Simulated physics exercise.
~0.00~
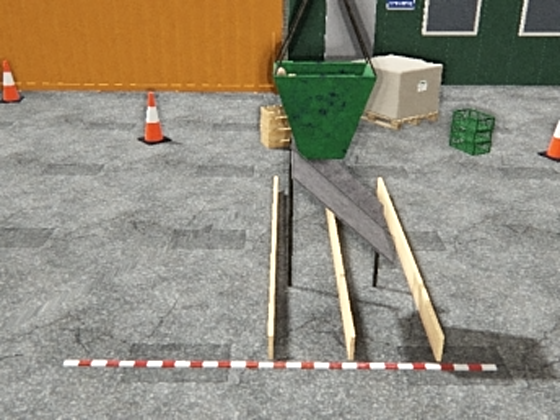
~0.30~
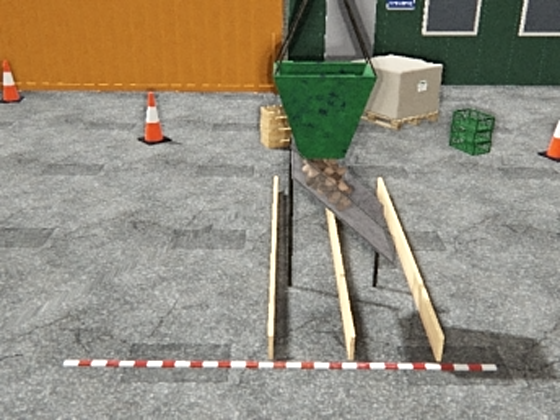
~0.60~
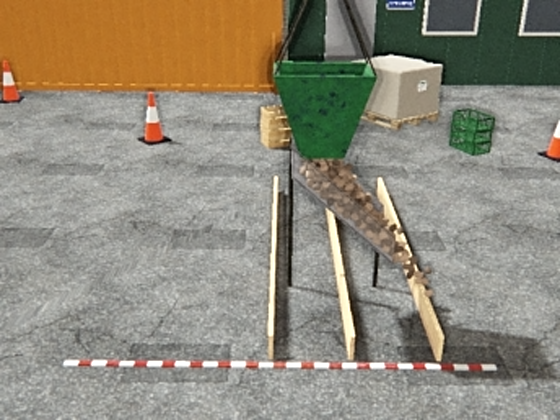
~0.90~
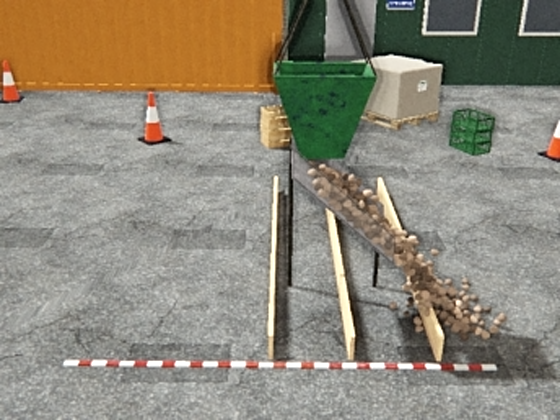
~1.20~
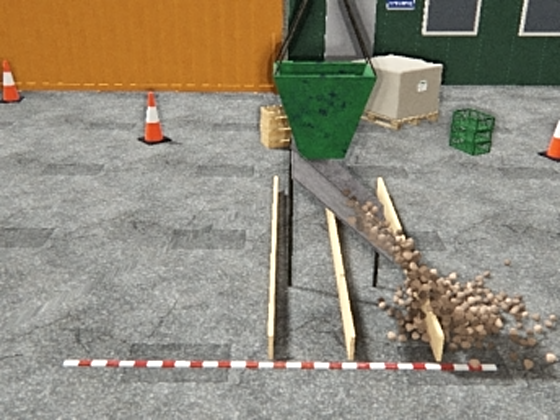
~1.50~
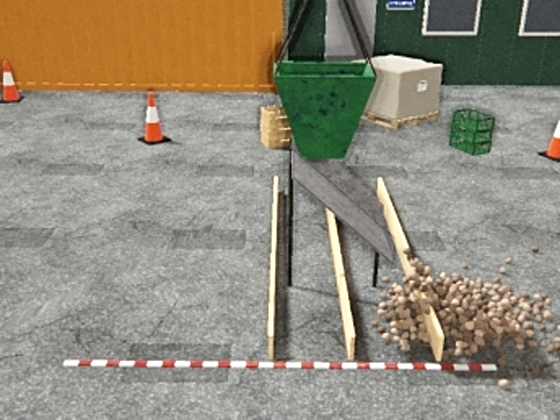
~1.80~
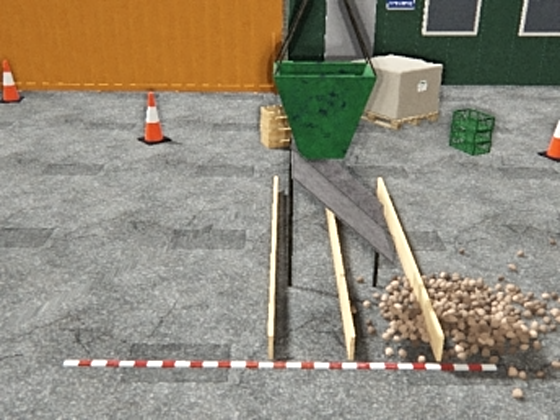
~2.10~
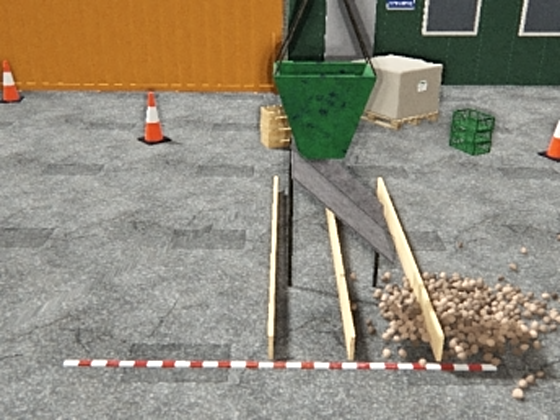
Brown cobbles poured from the bottom of a hanging green skip, slid down a sloping steel plate to the right and spilled over the right-hand plank, ending mostly in a heap beyond it, with a smaller share inside the right bay and the left bay empty.
